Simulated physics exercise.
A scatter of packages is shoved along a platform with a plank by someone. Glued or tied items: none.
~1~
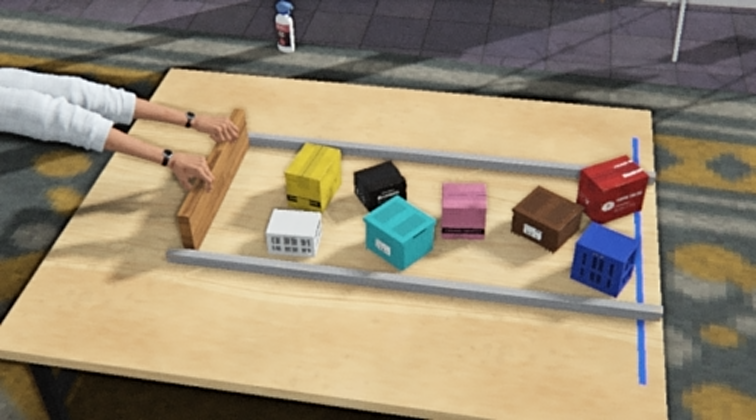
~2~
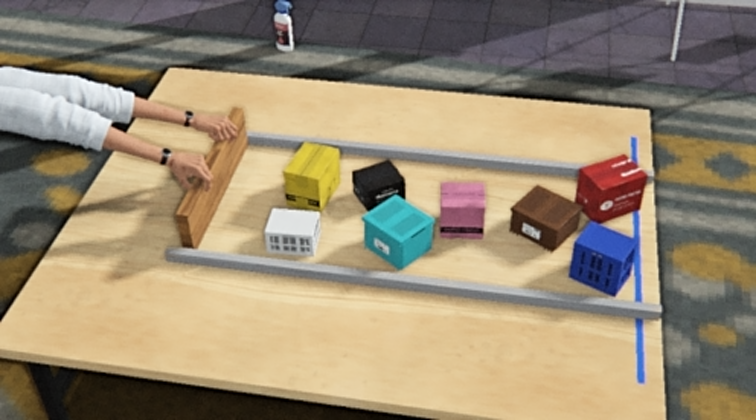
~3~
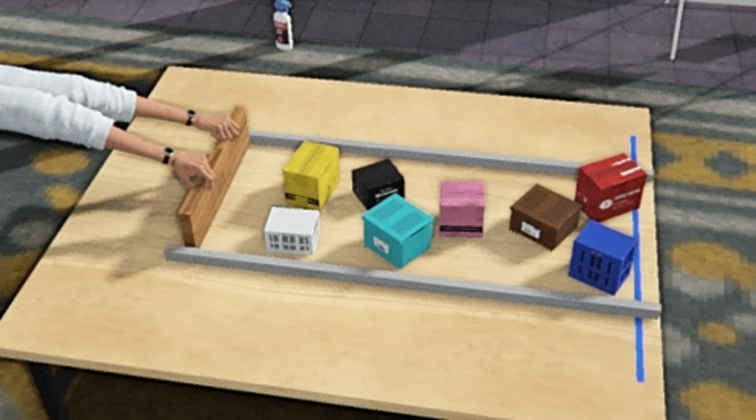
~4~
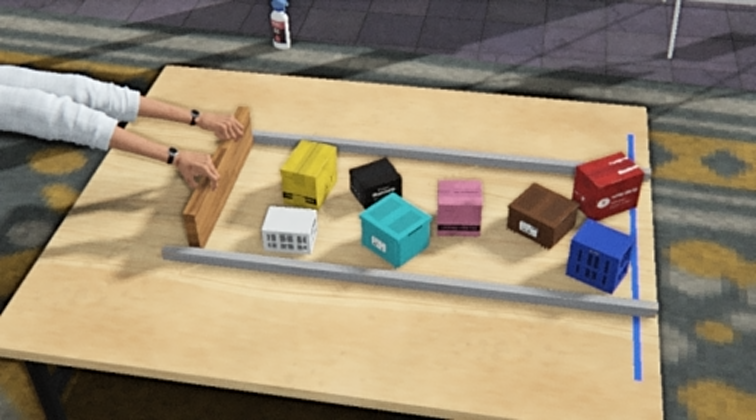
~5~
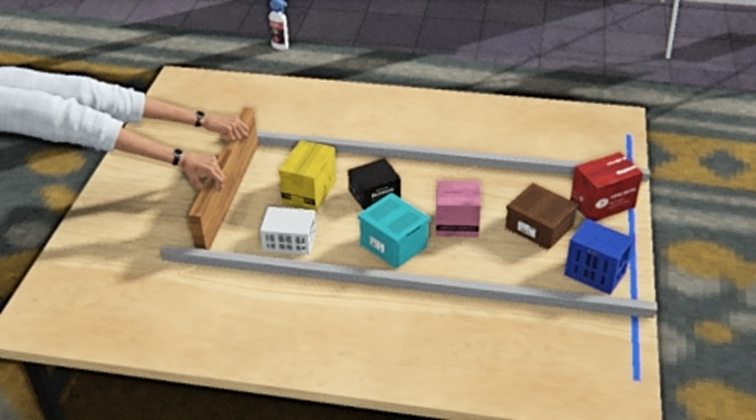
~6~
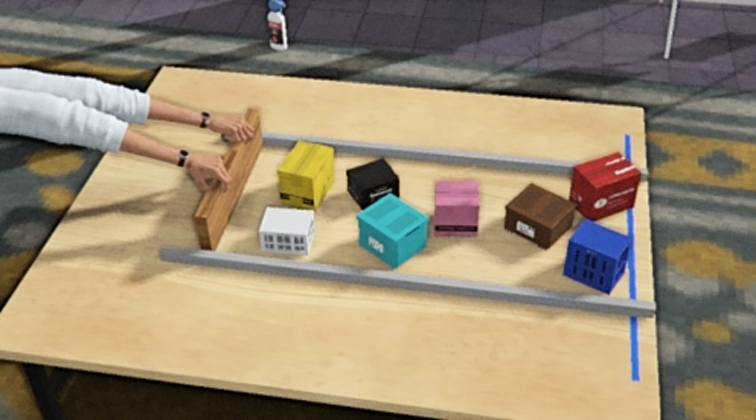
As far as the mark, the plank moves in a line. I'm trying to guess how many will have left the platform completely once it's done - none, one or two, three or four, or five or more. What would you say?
I would say five or more leave it.
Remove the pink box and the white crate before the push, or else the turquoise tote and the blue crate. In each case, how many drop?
Well, the first time you'd get 6, and the next time 6.
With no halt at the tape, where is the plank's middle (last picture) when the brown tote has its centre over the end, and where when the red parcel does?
Near (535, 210) and (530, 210).
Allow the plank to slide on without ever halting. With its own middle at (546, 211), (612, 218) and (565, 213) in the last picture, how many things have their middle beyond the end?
Place by place: 3, 6 and 3.
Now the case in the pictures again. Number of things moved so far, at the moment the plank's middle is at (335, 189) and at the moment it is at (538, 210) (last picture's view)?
The first count is 4, and then it's 8.
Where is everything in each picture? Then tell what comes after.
Red parcel (612, 190); blue crate (604, 260); brown tote (547, 220); plank (216, 178); tape (639, 243), in the first frame.
Blue crate (603, 259); turquoise tote (398, 234), in the second frame.
Brown tote (545, 217); yellow box (312, 176), in the third frame.
Red parcel (607, 187); plank (221, 176), in the fourth frame.
Blue crate (598, 257); pink box (458, 209), in the fifth frame.
Red parcel (604, 187); blue crate (597, 257); brown tote (539, 217); plank (232, 179); tape (631, 240), in the sixth frame.
Soon after, none off yet; red parcel at rest near (604, 187); blue crate at rest near (597, 257); brown tote at rest near (539, 217).
Then, none off yet; red parcel moving near (606, 187); blue crate at rest near (597, 257); brown tote moved a little near (564, 222).
Further on, one off so far; red parcel tipped well over near (678, 203); blue crate falling near (694, 321); brown tote tipped well over near (672, 243).
At rest, the number that fall off is five or more; fallen, white crate, yellow box, black box, turquoise tote, pink box, brown tote, blue crate and red parcel.
